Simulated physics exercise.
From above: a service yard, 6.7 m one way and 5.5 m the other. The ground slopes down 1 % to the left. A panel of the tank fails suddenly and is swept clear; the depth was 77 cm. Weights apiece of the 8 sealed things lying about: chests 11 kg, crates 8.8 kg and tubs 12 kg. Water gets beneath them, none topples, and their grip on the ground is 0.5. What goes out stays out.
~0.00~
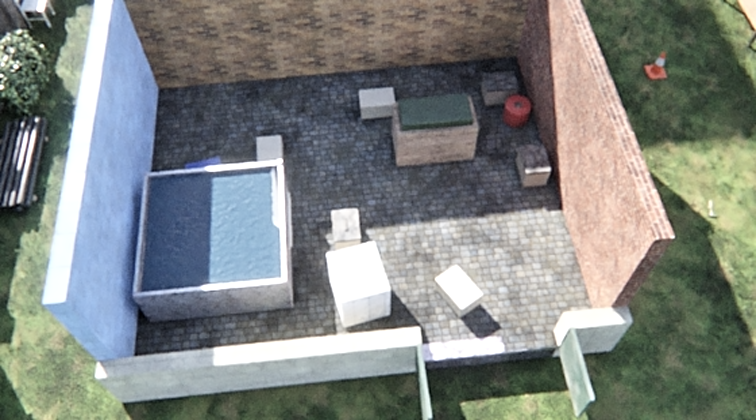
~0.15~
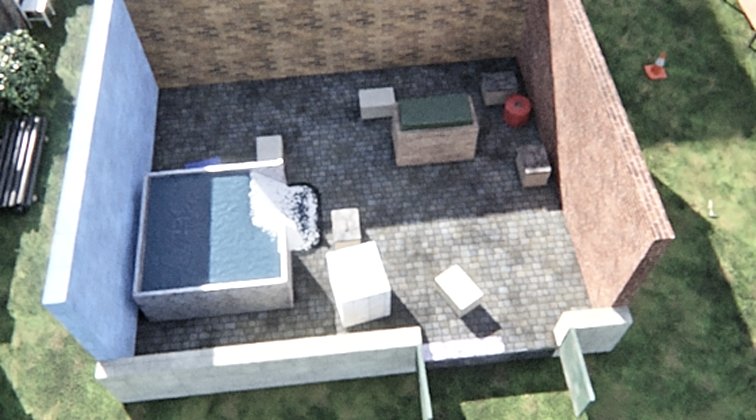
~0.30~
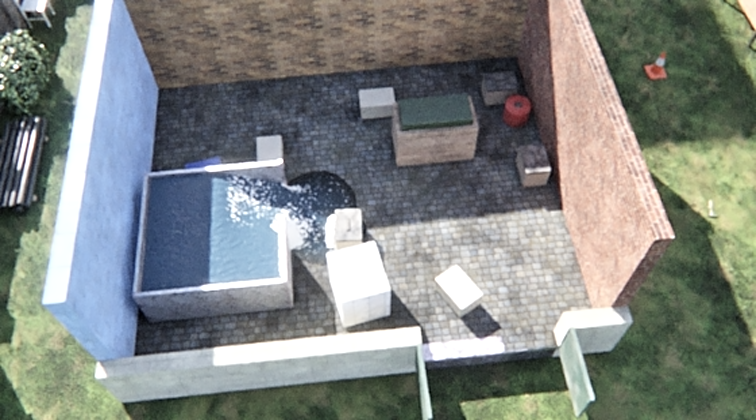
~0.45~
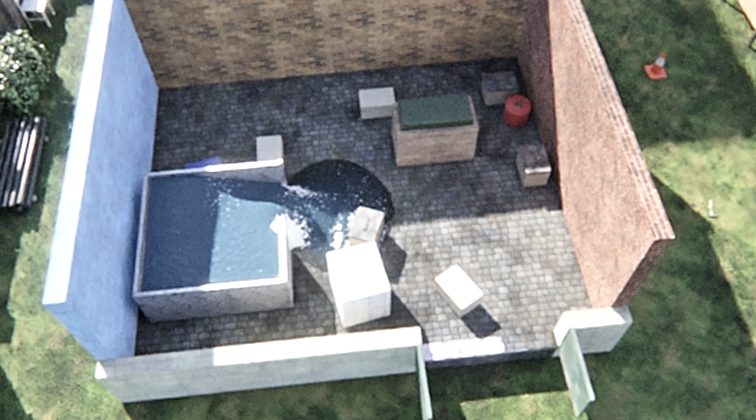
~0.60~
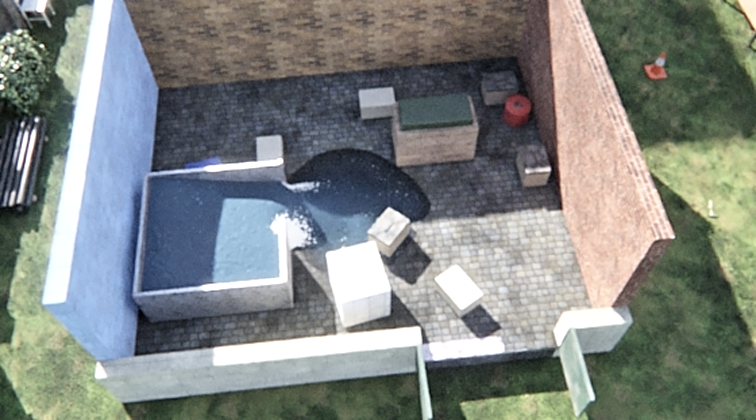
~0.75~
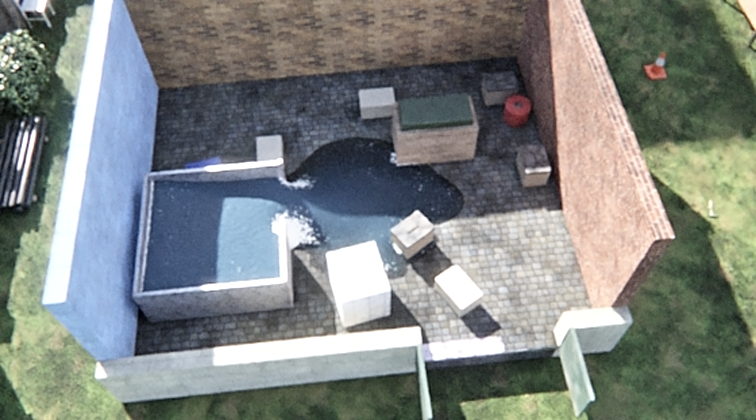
Water burst through the right side of a tank in a walled yard and spread rightward over the paving in a dark pool, pushing one small crate along while the other objects stayed put.
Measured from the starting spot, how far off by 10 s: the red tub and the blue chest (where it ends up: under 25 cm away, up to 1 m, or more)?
Red tub gets carried off, blue chest slides a little.
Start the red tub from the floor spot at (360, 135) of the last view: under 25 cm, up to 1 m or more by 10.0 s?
It gets carried off.
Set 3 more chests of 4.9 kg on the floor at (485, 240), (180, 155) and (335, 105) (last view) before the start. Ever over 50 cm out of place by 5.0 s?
In turn: More, less, past it.
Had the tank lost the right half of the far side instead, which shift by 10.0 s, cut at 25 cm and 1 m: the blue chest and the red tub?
Then the blue chest gets carried off, the red tub travels far.
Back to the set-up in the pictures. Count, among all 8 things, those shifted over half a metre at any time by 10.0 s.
7 of them.
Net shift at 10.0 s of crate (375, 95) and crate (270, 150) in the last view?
In turn: 300 cm, 10 cm.
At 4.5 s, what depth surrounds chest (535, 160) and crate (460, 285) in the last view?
Roughly 15 and 8 cm.
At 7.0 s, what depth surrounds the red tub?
Roughly 7 cm.
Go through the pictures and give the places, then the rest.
The red tub at (519, 105) rests on the ground; the blue chest at (204, 170) rests on the ground; water covers 3.9 m2; 0 of 8 have shifted, in the first picture.
The red tub at (519, 105), on the bottom; the blue chest at (204, 170), on the bottom; 4.6 m2 under water; 0 of 8 have shifted, in the second picture.
The red tub at (519, 105) rests on the ground; the blue chest at (204, 170), on the bottom; water covers 5.4 m2; 0 of 8 have shifted, in the third picture.
The red tub at (519, 105), on the bottom; the blue chest at (204, 170), on the bottom; water covers 6.5 m2; 1 of 8 have shifted, in the fourth picture.
The red tub at (519, 105), on the bottom; the blue chest at (204, 170) rests on the ground; 7.8 m2 under water; 1 of 8 have shifted, in the fifth picture.
The red tub at (519, 105) rests on the ground; the blue chest at (204, 170), on the bottom; water covers 9.2 m2; 1 of 8 have shifted, in the sixth picture.
After 2.0 s the red tub is near (518, 105), 0.0 m from its start, aground; the blue chest is near (204, 170), 0.0 m from its start, aground; 0 of 8 are out; 2 afloat.
After 4.5 s the red tub is near (419, 108), 1.7 m from its start, afloat; the blue chest is near (204, 170), 0.0 m from its start, aground; 1 of 8 are out; 5 afloat.
After 7.0 s the red tub is near (258, 83), 4.6 m from its start, afloat; the blue chest is near (204, 170), 0.0 m from its start, aground; 1 of 8 are out; 5 afloat.
After 10.0 s the red tub is near (185, 91), 5.8 m from its start, afloat; the blue chest is near (249, 164), 0.7 m from its start, afloat; 1 of 8 are out; 6 afloat.
